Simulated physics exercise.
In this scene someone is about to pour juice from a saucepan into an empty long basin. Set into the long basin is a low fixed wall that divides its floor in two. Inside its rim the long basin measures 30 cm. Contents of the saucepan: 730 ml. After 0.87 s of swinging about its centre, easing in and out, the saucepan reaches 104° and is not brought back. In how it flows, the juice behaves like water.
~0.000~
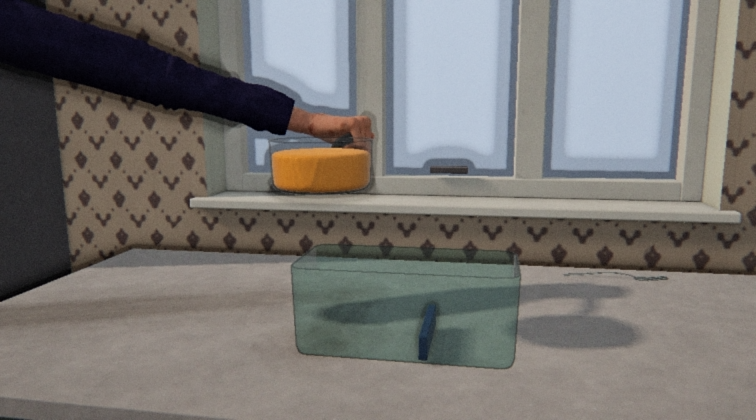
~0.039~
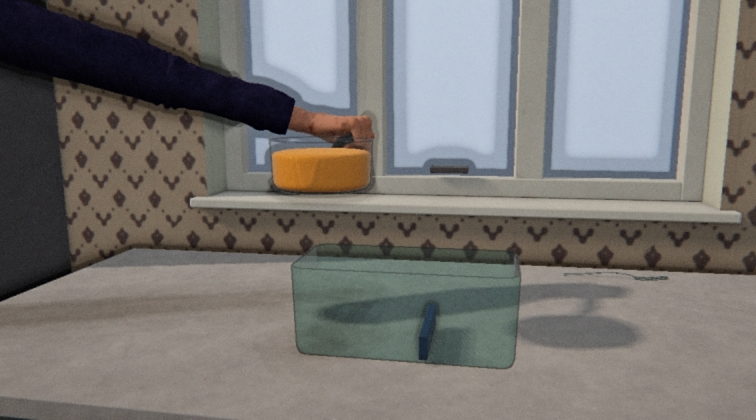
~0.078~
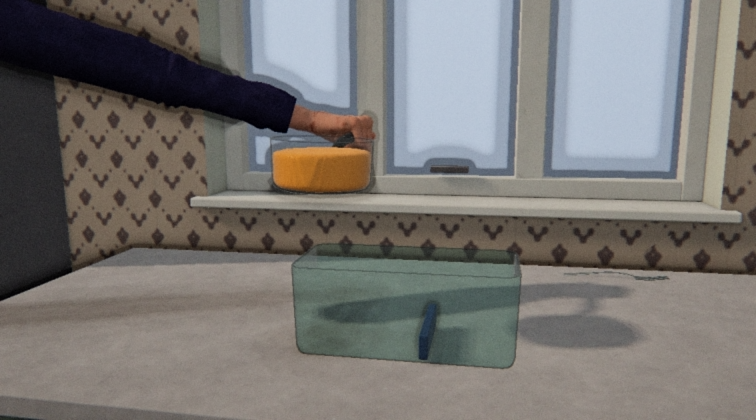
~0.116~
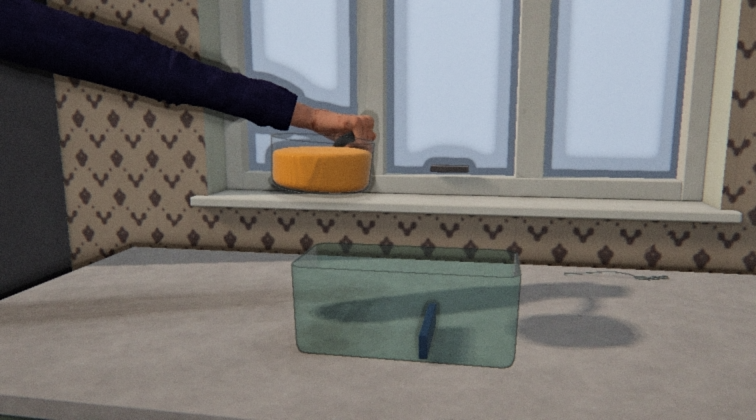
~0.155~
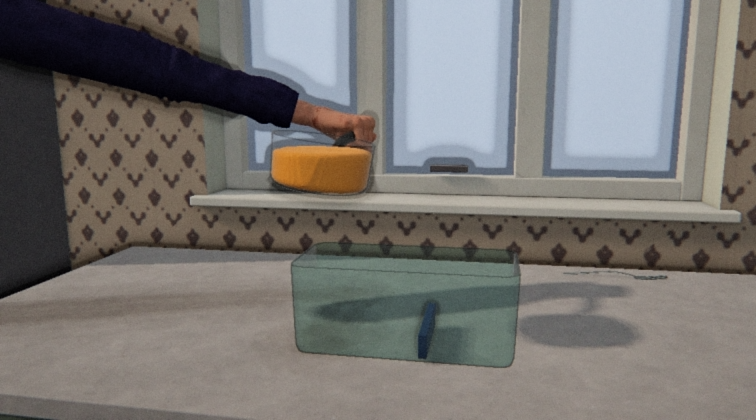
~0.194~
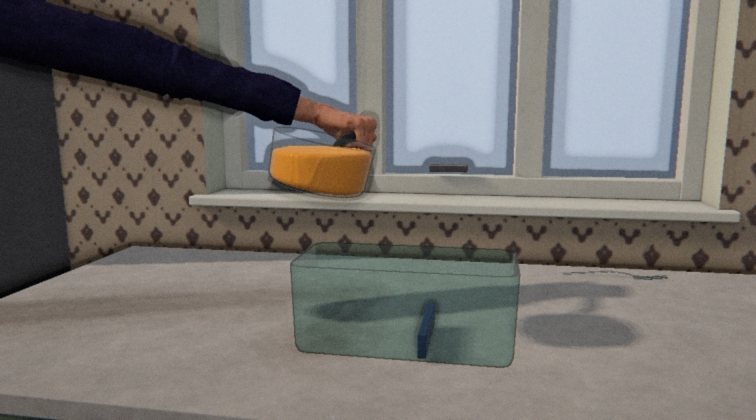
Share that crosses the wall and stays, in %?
26 %.
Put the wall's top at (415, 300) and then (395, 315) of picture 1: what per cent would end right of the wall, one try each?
Respectively close to 45 and 70 %.
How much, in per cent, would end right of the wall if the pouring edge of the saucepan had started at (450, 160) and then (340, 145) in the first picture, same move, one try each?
In order, 70 and 15 per cent.
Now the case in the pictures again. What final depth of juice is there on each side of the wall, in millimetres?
The left ends up at roughly 22 mm, with the right at roughly 12 mm.
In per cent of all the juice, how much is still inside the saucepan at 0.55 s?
Fraction remaining: Approx. 52 per cent.
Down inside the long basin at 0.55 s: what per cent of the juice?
I'd put it near 10 percent.
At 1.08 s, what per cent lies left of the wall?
Roughly 72 in a hundred.
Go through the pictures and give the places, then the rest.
It leans 0°; its right rim is at (371, 142); the juice meets the walls at (277, 152) and (370, 153); the long basin's rim runs from (304, 256) to (518, 266); the wall's top is at (428, 321), in the first picture.
It leans 1°; its right rim is at (371, 142); the juice meets the walls at (277, 152) and (370, 153), in the second picture.
It leans 2°; its right rim is at (372, 143); the juice meets the walls at (277, 151) and (371, 153), in the third picture.
It leans 5°; its right rim is at (373, 144); the juice meets the walls at (278, 150) and (371, 153), in the fourth picture.
It leans 8°; its right rim is at (374, 147); the juice meets the walls at (277, 149) and (371, 153), in the fifth picture.
It leans 12°; its right rim is at (374, 151); the juice meets the walls at (277, 149) and (372, 154), in the sixth picture.
By 0.55 s the tilt is 72° and 52 per cent is still to pour, 10 is left of the wall and 0 right of it.
By 0.81 s the tilt is 103° and 9 per cent is still to pour, 59 is left of the wall and 24 right of it.
By 1.08 s the tilt is 104° and 1 per cent is still to pour, 72 is left of the wall and 25 right of it.
By 1.37 s the tilt is 104° and 0 per cent is still to pour, 72 is left of the wall and 26 right of it.
At rest 72 per cent lies left of the wall, 26 right of it and 2 outside.
